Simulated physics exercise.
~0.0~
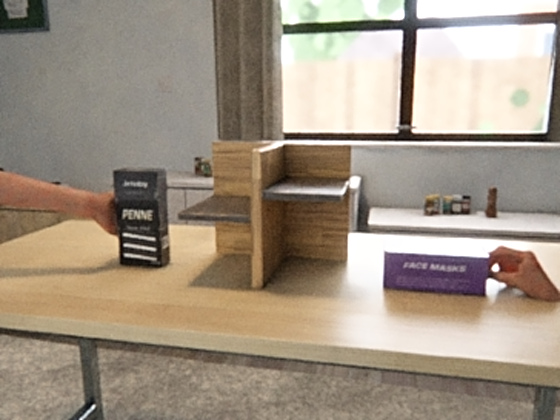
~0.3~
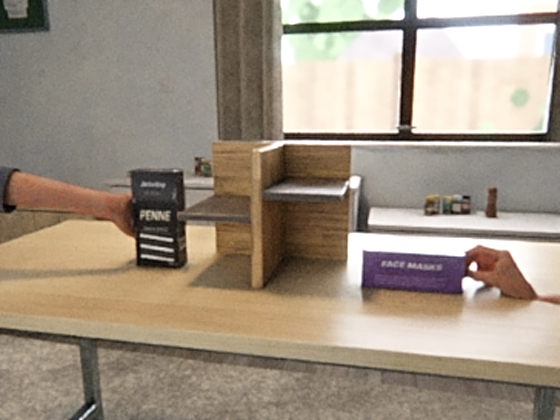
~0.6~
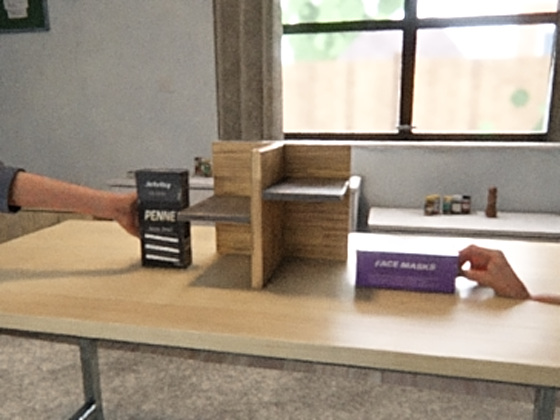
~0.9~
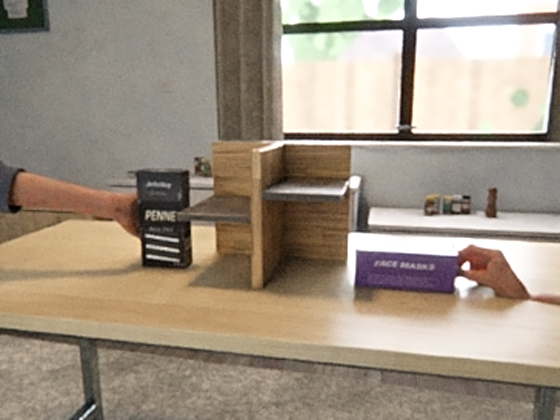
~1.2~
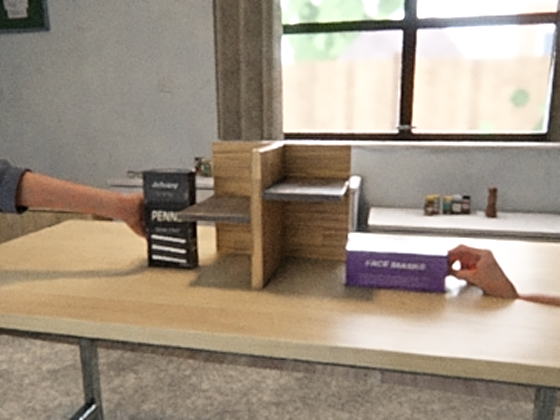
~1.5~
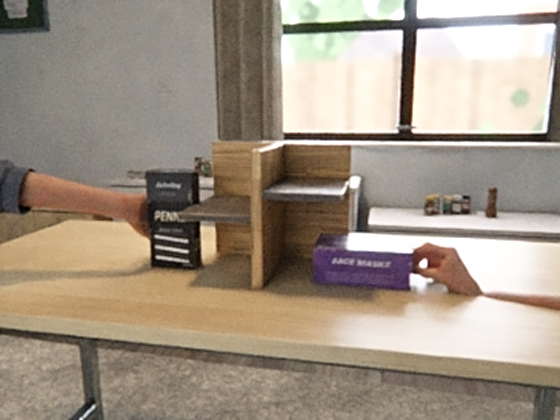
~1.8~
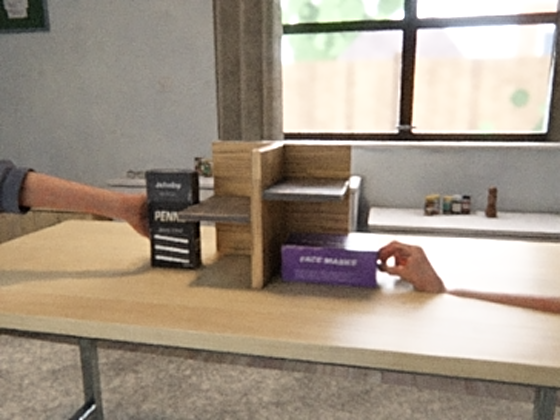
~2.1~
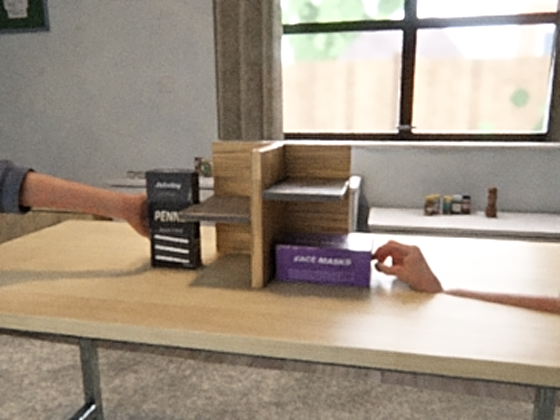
Two hands slid boxes across a table toward a wooden stand with low shelves, and the upright black penne packet on the left stopped at the shelf's edge, while the flat purple face masks box from the right went in underneath.
